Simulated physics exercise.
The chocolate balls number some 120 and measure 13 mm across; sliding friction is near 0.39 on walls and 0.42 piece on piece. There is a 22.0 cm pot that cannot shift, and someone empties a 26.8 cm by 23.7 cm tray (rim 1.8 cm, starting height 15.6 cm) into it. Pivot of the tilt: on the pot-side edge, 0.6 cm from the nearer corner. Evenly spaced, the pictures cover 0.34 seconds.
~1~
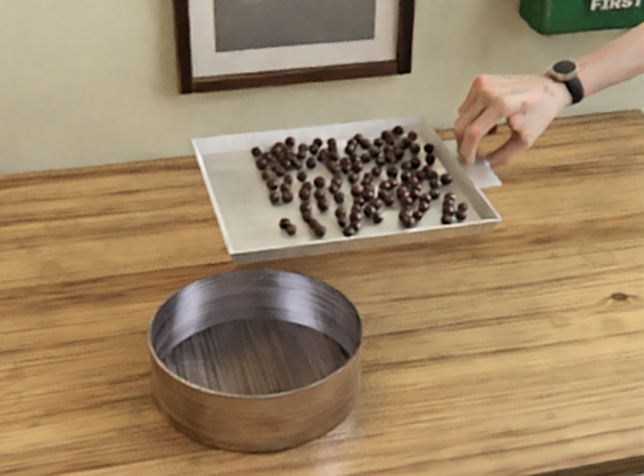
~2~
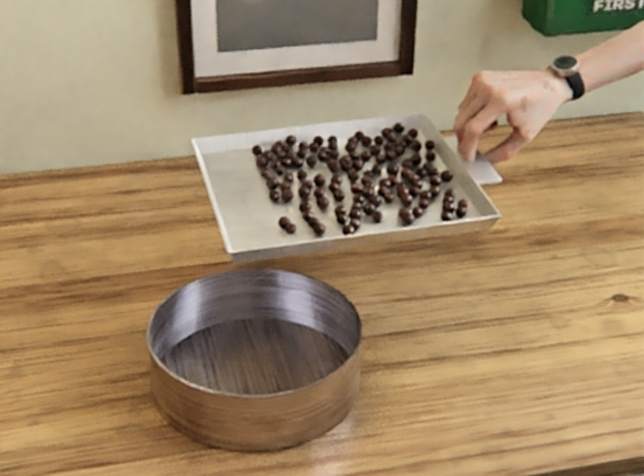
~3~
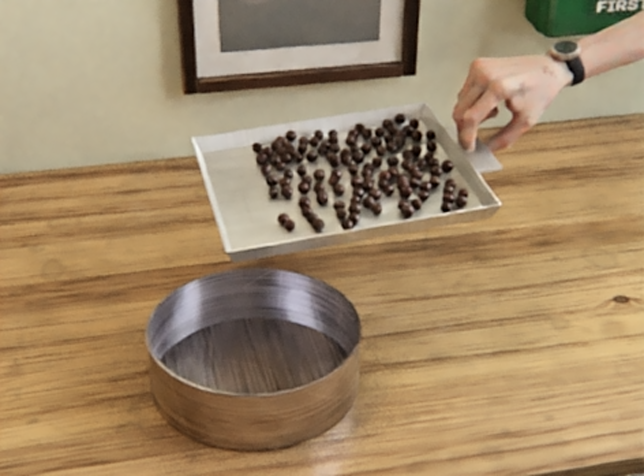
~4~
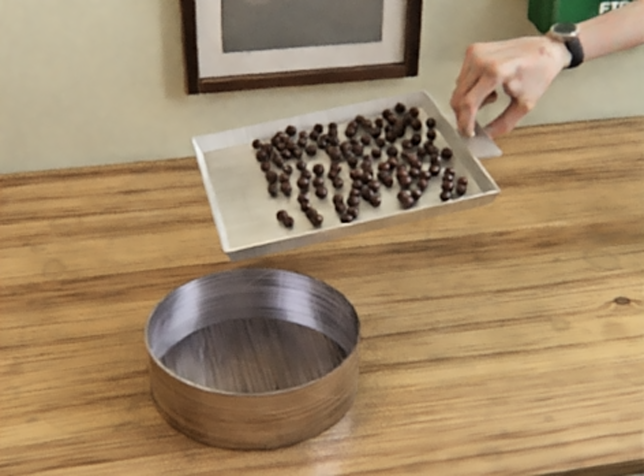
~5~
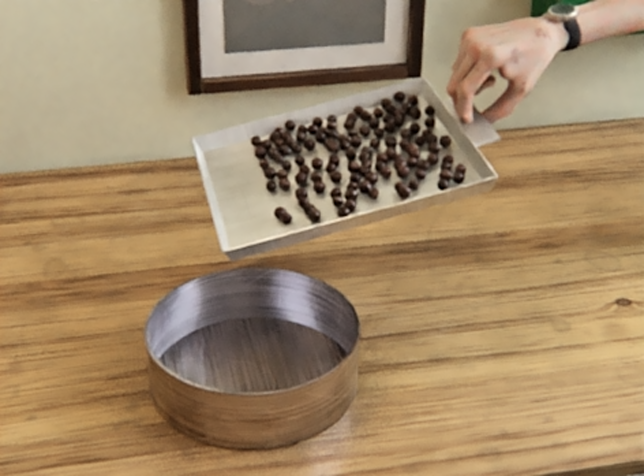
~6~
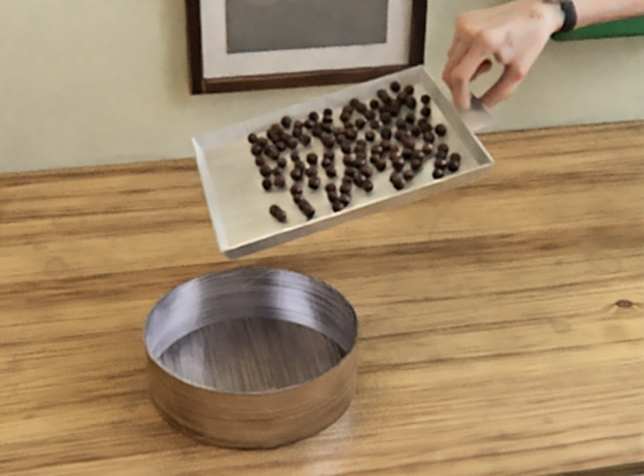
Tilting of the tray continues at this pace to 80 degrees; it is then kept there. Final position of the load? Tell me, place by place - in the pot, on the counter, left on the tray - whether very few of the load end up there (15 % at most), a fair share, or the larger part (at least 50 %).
Pot - a fair share, counter - the larger part, tray - very few.
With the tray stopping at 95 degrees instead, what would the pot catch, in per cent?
Pot share: About 35 per cent.
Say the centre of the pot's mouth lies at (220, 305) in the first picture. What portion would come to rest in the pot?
I'd expect near 65 per cent.
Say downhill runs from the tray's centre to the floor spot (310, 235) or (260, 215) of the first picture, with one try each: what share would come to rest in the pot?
Around 100 % for the first direction, around 85 % for the second.
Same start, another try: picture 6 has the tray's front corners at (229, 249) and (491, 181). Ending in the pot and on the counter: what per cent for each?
Final per cent - pot 100, counter 0.
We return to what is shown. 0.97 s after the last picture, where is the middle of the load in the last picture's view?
I reckon close to (214, 177).
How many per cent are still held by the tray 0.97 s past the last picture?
Value: About 95%.
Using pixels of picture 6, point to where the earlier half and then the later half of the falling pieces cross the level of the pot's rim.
Around (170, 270), then (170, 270).
Then, 0.59 s after the last picture, tilt 45 degrees; the tray holds 100 %, the pot 0 %.
Then, 0.97 s after the last picture, tilt 66 degrees; the tray holds 95 %, the pot 0 %.
Then, 1.45 s after the last picture, tilt 80 degrees; the tray holds 15 %, the pot 30 %.
In the end, pot 40 %, counter 60 %, tray 0 %.
